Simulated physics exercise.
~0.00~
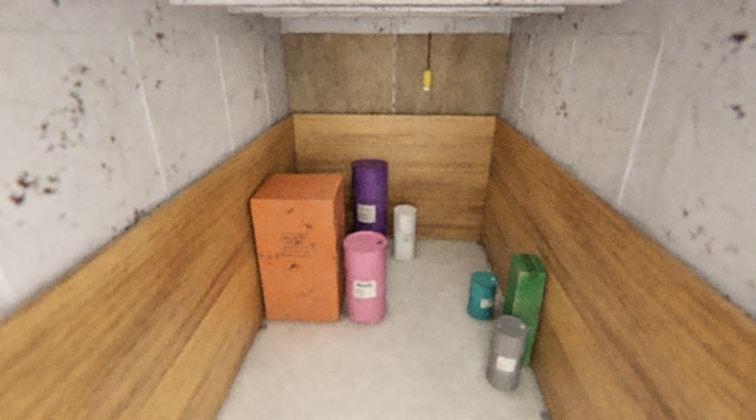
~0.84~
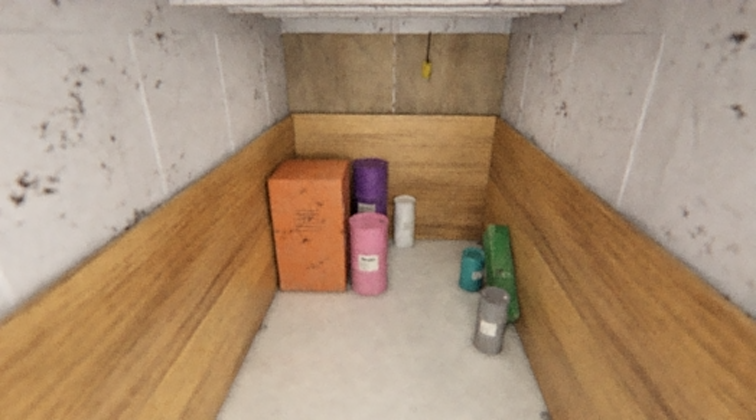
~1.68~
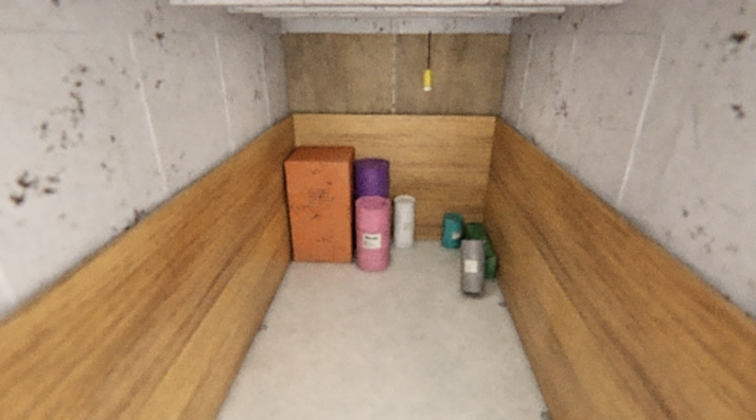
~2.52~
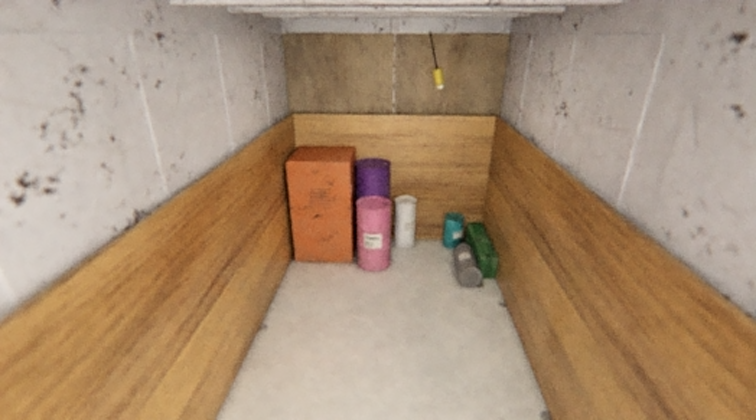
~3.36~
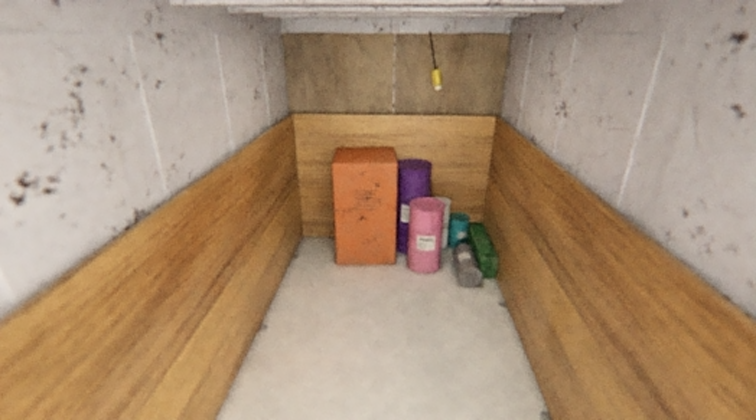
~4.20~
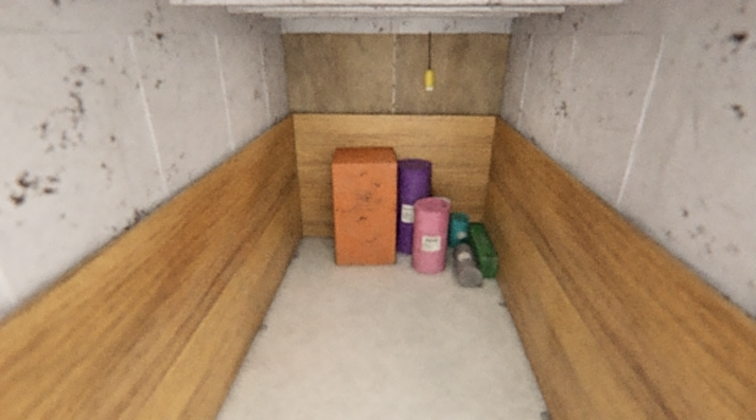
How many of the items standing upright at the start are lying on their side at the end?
Two of them, the grey canister and the green box, end up lying on their side.
Inside a delivery van's load bay, drums, canisters and boxes sliding towards the cab, two toppling, then several shifting right.
